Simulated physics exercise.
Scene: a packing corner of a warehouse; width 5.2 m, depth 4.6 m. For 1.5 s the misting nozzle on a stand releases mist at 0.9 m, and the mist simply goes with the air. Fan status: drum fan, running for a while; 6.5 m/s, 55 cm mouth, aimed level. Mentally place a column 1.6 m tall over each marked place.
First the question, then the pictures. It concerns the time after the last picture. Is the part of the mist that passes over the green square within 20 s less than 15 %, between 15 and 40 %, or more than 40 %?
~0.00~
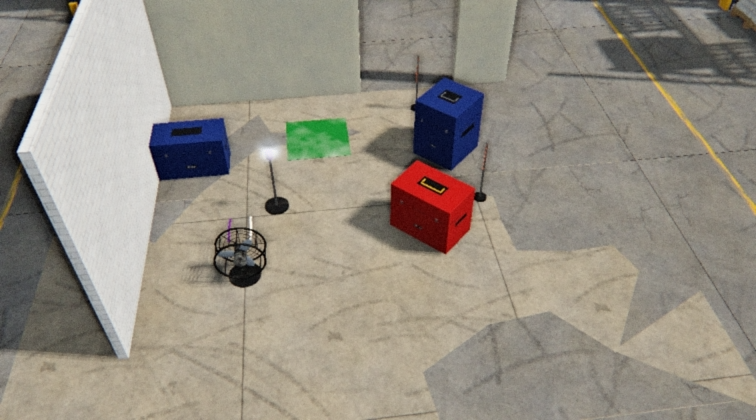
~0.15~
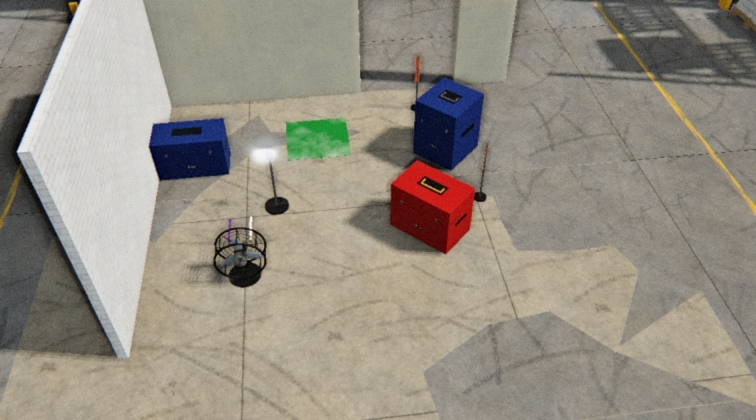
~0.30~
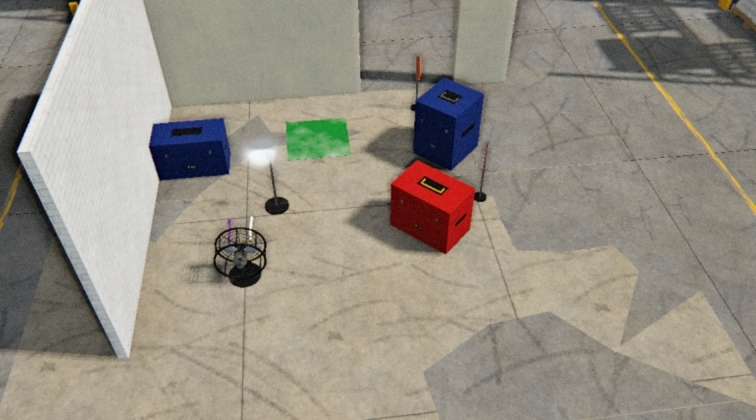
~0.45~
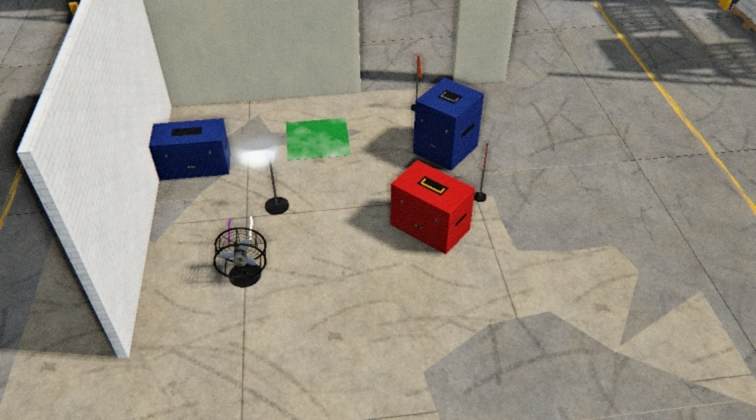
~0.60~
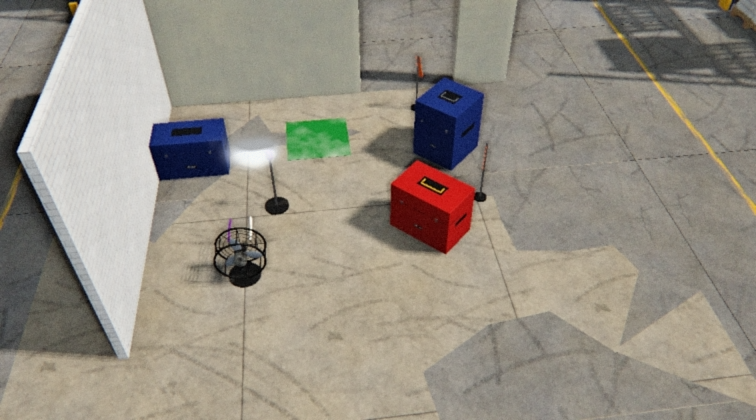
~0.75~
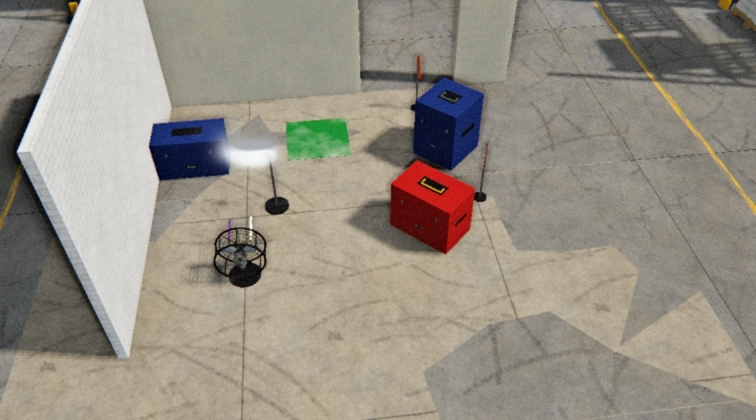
It is under 15 %.
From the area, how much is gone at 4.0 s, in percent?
Around 15 percent, I'd say.
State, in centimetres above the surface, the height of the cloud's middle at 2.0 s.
About 90 cm up.
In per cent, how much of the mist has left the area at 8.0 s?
60 %.
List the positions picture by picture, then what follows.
In the first frame, the mist is thickest near (268, 149), the misting nozzle on a stand stands at (270, 162) and the drum fan is at (240, 253).
In the second frame, the mist is thickest near (264, 151) and the green square is centred on (318, 138).
In the third frame, the mist is thickest near (261, 152) and a ribbon ends at (418, 80).
In the fourth frame, the mist is thickest near (257, 152), the top of a packing case is at (187, 132) and the top of a packing case is at (433, 186).
In the fifth frame, the mist is thickest near (254, 152).
In the sixth frame, the mist is thickest near (250, 151) and reaches out to (226, 144) and a ribbon ends at (420, 78).
By 2.0 s, 0 % is gone from the area; 0 % has passed over the green square, and the middle of the rest is near (211, 126).
By 4.0 s, 16 % is gone from the area; 0 % has passed over the green square, and the middle of the rest is near (161, 54).
By 8.0 s, 62 % is gone from the area; 0 % has passed over the green square, and the middle of the rest is near (167, 156).
By 20.0 s, 96 % is gone from the area; 0 % has passed over the green square.
